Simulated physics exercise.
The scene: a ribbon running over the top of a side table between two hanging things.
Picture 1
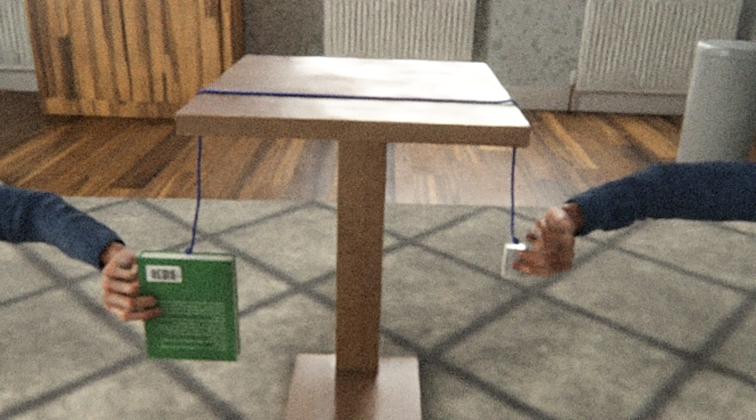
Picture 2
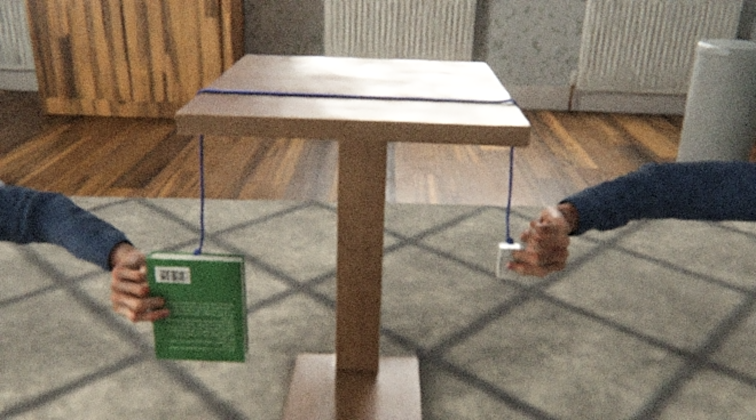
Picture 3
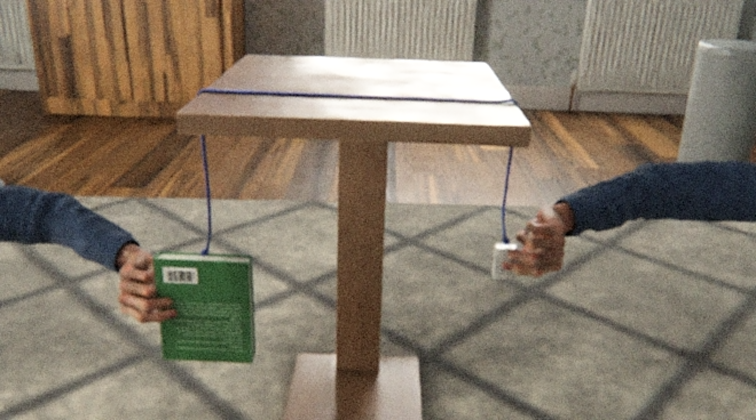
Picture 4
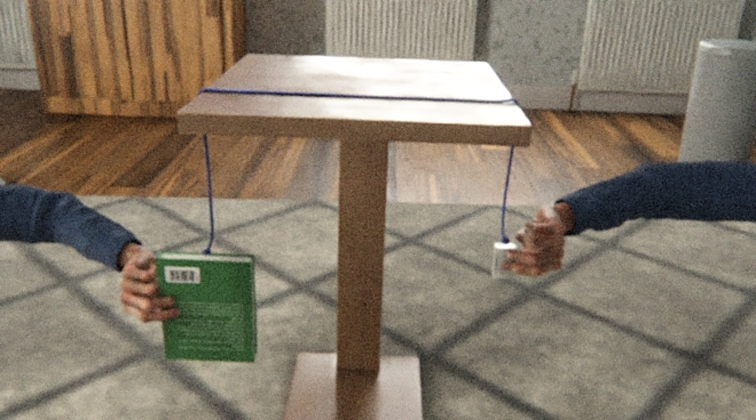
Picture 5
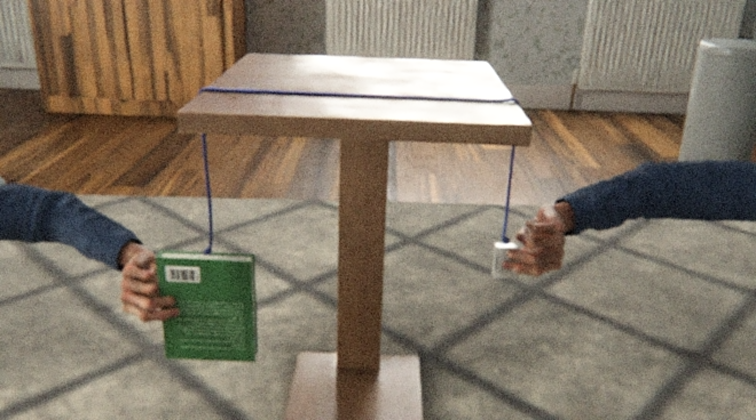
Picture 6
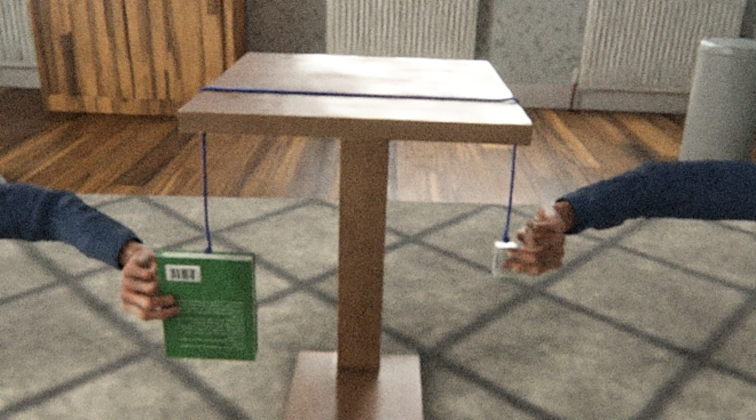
In a room with a wooden floor and a grey patterned rug, a pale wooden side table is seen from the front, slightly above. A dark blue ribbon crosses its top and hangs down both sides, tied to a green book held by a hand at left and a small white box held by another at right. Both hands shift their objects slightly inward, then keep nearly still, while the camera stays fixed.
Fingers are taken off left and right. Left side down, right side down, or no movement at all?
Chances are it ends up displaced to the left.
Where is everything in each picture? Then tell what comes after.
Left book (191, 307); right matchbox (516, 261); ribbon over the top (348, 96), in the first picture.
Left book (199, 308); right matchbox (510, 261), in the second picture.
Left book (207, 309); right matchbox (506, 262), in the third picture.
Left book (209, 308); right matchbox (505, 262), in the fourth picture.
Left book (209, 308); right matchbox (506, 261), in the fifth picture.
Left book (210, 307); right matchbox (506, 260); ribbon over the top (350, 94), in the sixth picture.
Then, 0.40 s after the last picture, left book down on the floor near (220, 413); right matchbox pulled up onto the top.
Then, 0.84 s after the last picture, left book down on the floor; right matchbox pulled up onto the top.
Then, 1.26 s after the last picture, left book down on the floor; right matchbox down on the floor.
At rest, left book down on the floor; right matchbox down on the floor. The ribbon drops leftwards.
